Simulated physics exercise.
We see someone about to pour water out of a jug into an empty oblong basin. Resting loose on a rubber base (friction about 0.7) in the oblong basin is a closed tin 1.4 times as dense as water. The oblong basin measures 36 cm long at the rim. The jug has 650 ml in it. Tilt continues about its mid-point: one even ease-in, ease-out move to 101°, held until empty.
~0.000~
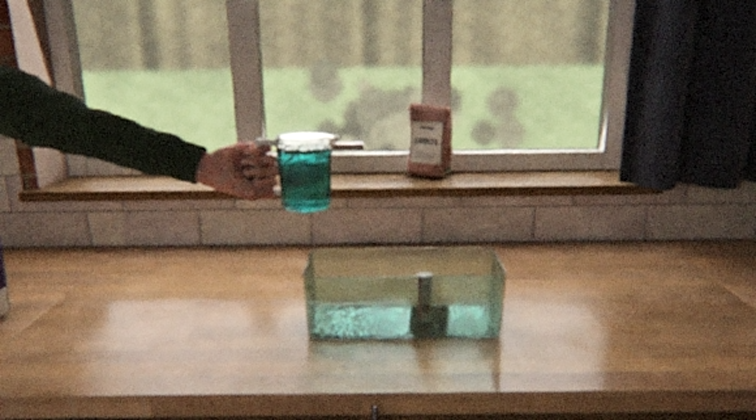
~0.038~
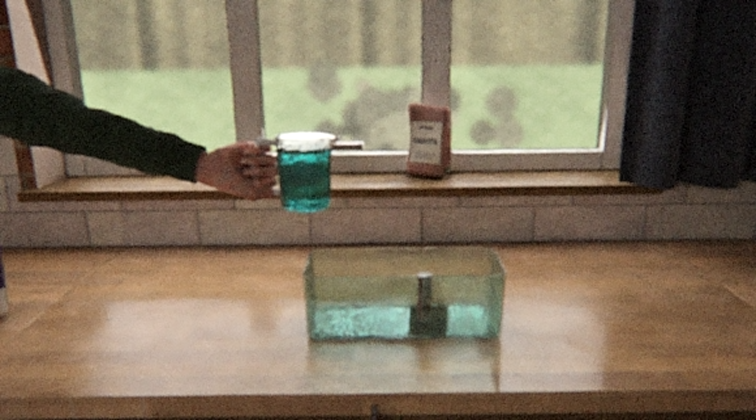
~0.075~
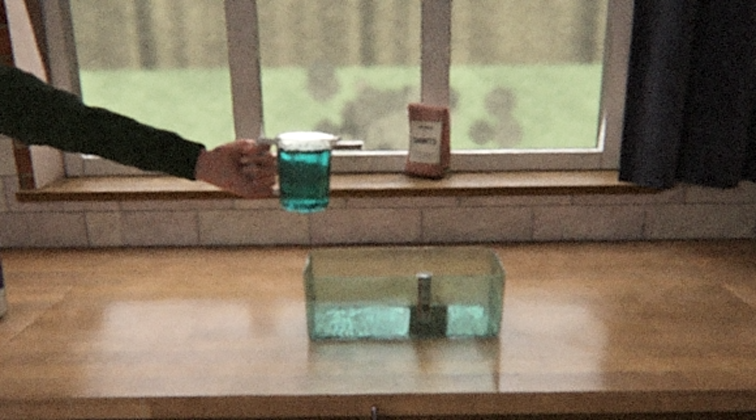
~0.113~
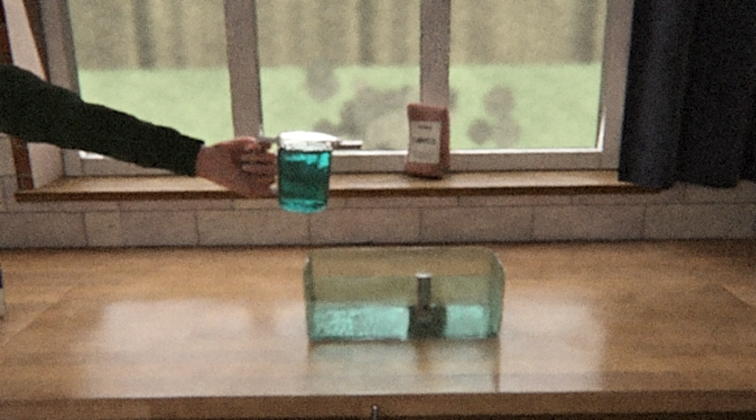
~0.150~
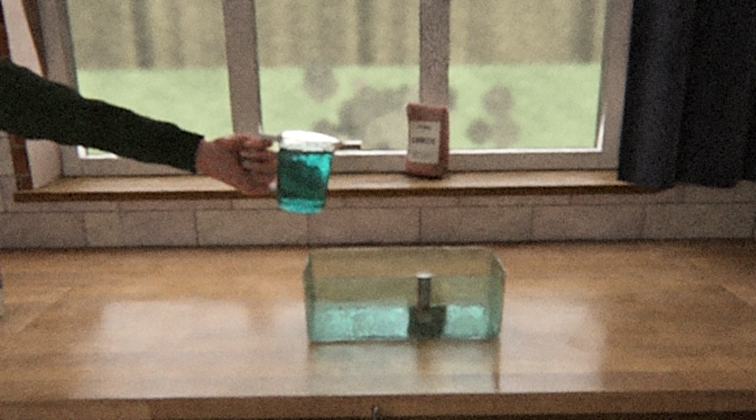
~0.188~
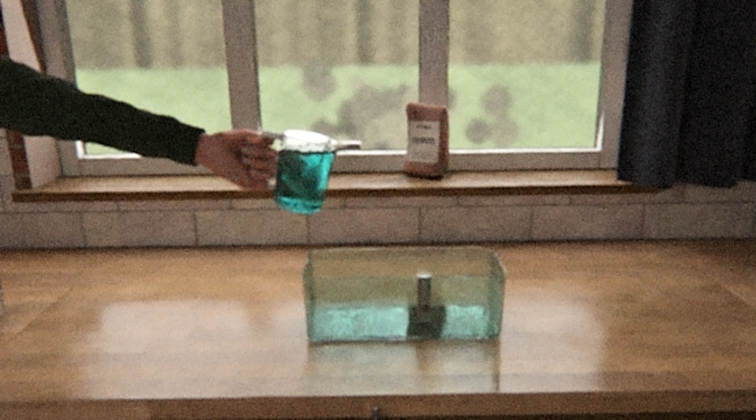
On a wooden kitchen counter by a window, a hand in a dark sleeve holds a jug of teal water upright, above and to the left of a clear oblong basin with a small dark object inside. The hand then slowly tilts the jug slightly to the right, while the basin stays still.
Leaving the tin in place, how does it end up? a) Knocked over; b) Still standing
The answer is b.
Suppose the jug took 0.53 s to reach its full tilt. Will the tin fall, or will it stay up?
Outcome - the tin remains standing.
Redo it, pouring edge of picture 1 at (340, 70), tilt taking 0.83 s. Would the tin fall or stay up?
Then the tin comes down.
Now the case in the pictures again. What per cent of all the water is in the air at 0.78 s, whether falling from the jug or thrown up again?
Around 26 percent of it is airborne.
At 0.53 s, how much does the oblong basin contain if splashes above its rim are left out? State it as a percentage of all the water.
Around 2 percent.
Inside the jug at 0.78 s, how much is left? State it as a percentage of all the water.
32 in a hundred, give or take.
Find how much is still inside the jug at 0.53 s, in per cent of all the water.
I reckon about 80 in a hundred is still held.
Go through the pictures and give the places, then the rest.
In the first picture, it leans 0°; its right rim is at (342, 137); the water meets the walls at (279, 147) and (331, 147); the oblong basin's rim runs from (307, 264) to (499, 261); the tin's top is at (425, 277).
In the second picture, it leans 1°; its right rim is at (342, 137); the water meets the walls at (278, 147) and (331, 147).
In the third picture, it leans 2°; its right rim is at (342, 138); the water meets the walls at (279, 146) and (332, 147).
In the fourth picture, it leans 5°; its right rim is at (344, 140); the water meets the walls at (280, 146) and (332, 148).
In the fifth picture, it leans 8°; its right rim is at (345, 142); the water meets the walls at (281, 147) and (334, 148).
In the sixth picture, it leans 12°; its right rim is at (347, 145); the water meets the walls at (281, 148) and (336, 148).
Then, 0.53 s in, the tilt is 72° and 81 per cent is still to pour; the tin stands where it began.
Then, 0.78 s in, the tilt is 100° and 33 per cent is still to pour; the tin stands where it began.
Then, 1.04 s in, the tilt is 101° and 5 per cent is still to pour; the tin stands where it began.
Then, 1.33 s in, the tilt is 101° and 0 per cent is still to pour; the tin stands where it began.
Finally, the tin stands where it began.
